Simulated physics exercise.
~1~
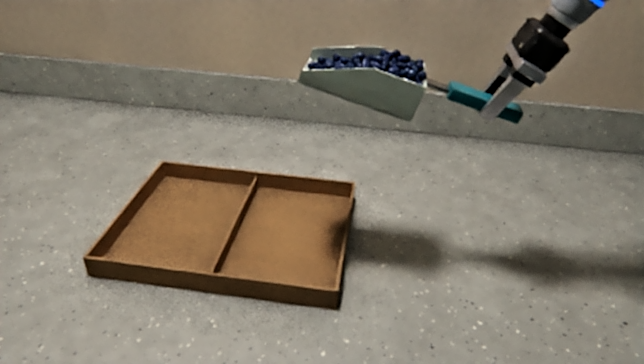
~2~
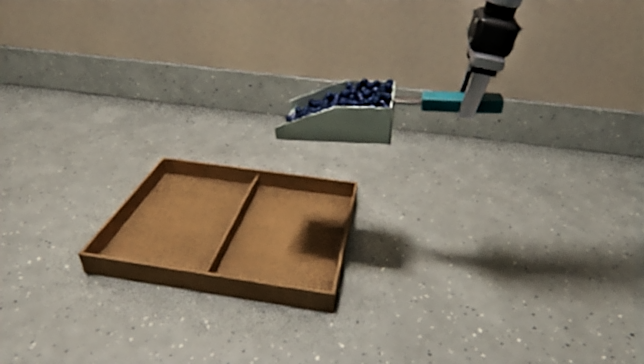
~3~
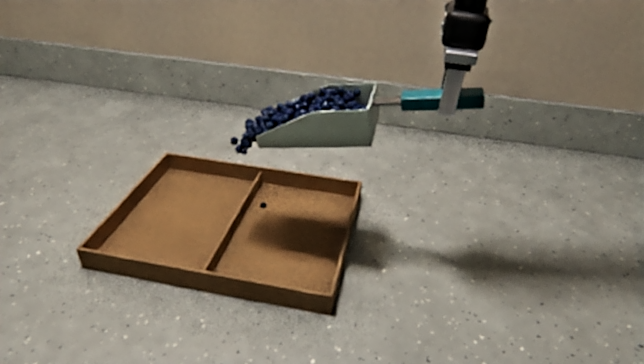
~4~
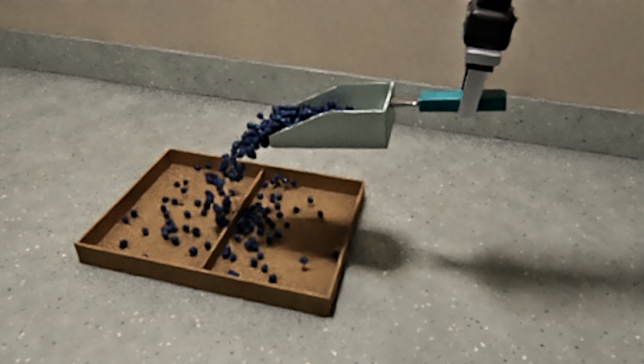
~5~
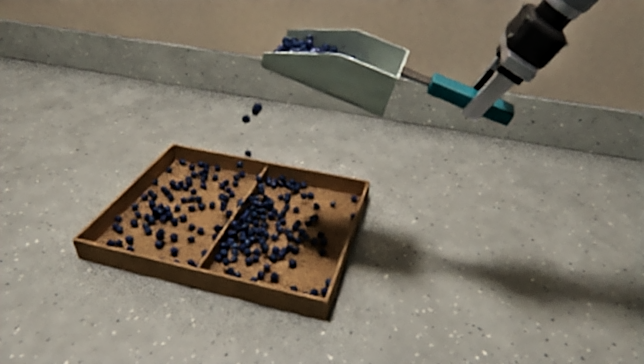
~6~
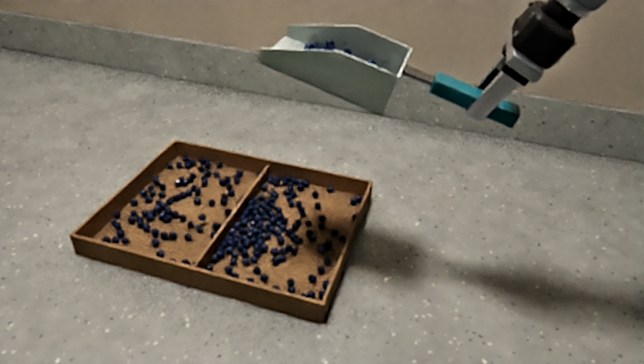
A robot arm tips blue beads from a scoop into both parts of a tray, keeping some back.
